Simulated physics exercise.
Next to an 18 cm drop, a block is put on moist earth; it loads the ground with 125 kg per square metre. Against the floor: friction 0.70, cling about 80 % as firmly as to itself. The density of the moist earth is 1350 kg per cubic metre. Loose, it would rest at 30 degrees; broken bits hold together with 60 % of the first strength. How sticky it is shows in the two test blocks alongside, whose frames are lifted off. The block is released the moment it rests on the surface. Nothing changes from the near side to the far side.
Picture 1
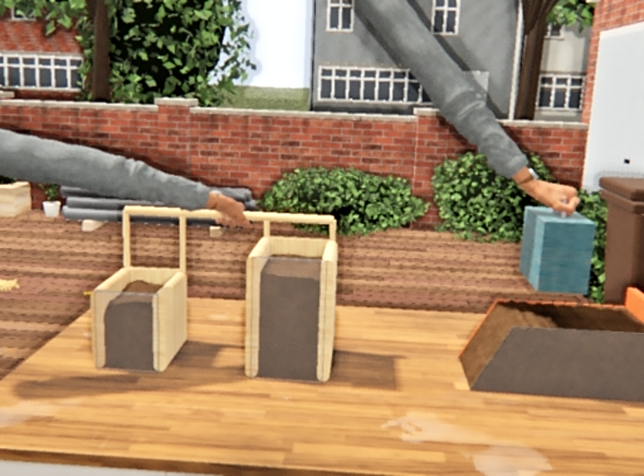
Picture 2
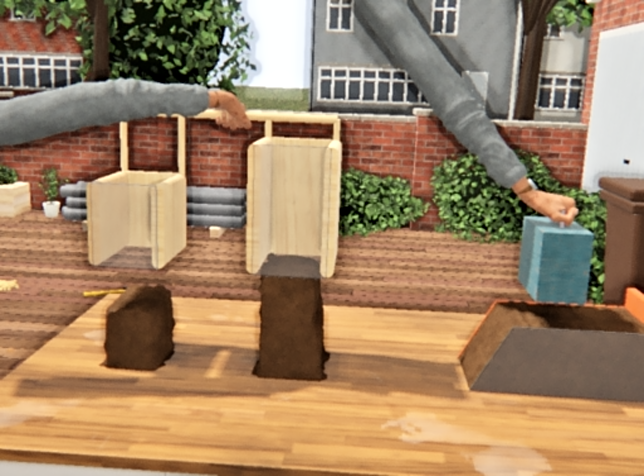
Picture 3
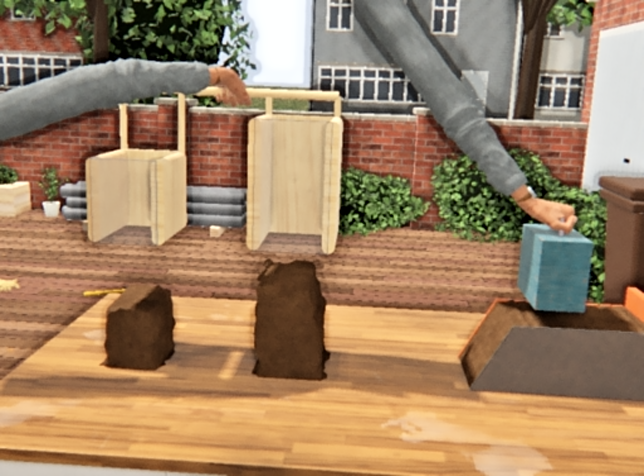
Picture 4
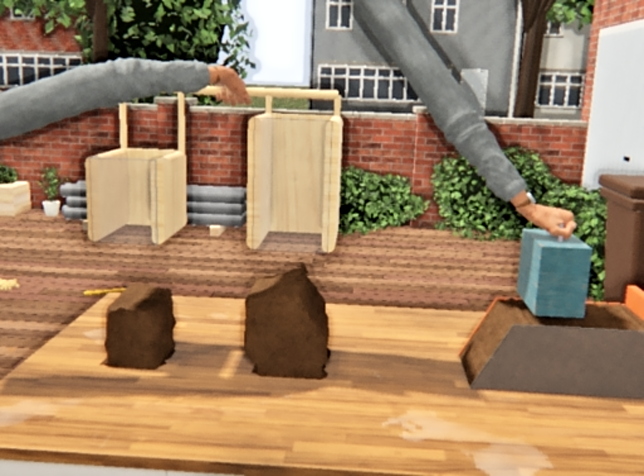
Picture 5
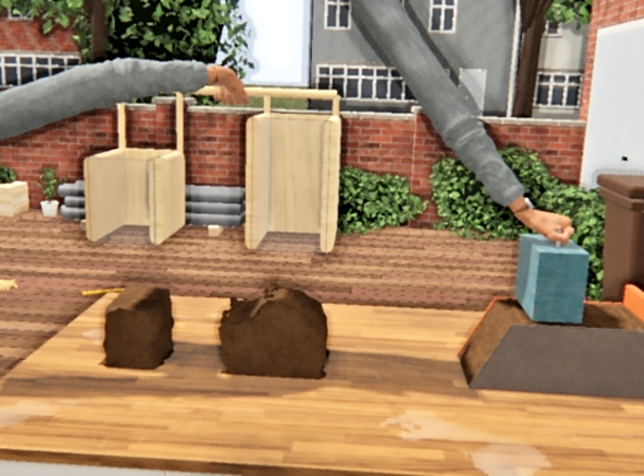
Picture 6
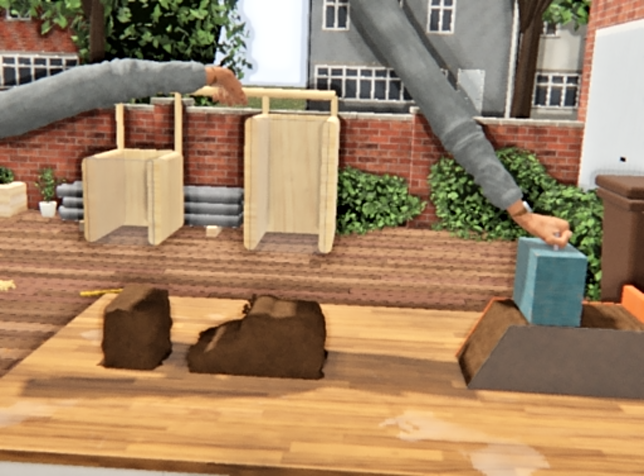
A hand lifted two joined wooden boxes off two blocks of dark earth, and the taller one slumped leftward while the shorter stood; another hand lowered a blue block onto earth in a tray.
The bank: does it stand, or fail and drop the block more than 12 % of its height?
Under that load the edge stands.
Another 0.16 s on from the sixth picture, the block is down by 1 % of the bank's height and stands upright.
Another 0.35 s on from the sixth picture, the block is down by 1 % of the bank's height and stands upright.
Another 0.54 s on from the sixth picture, the block is down by 1 % of the bank's height and stands upright.
Another 0.73 s on from the sixth picture, the block is down by 1 % of the bank's height and stands upright.
Another 1.77 s on from the sixth picture, at the end, the block is down by 1 % of the bank's height and stands upright.
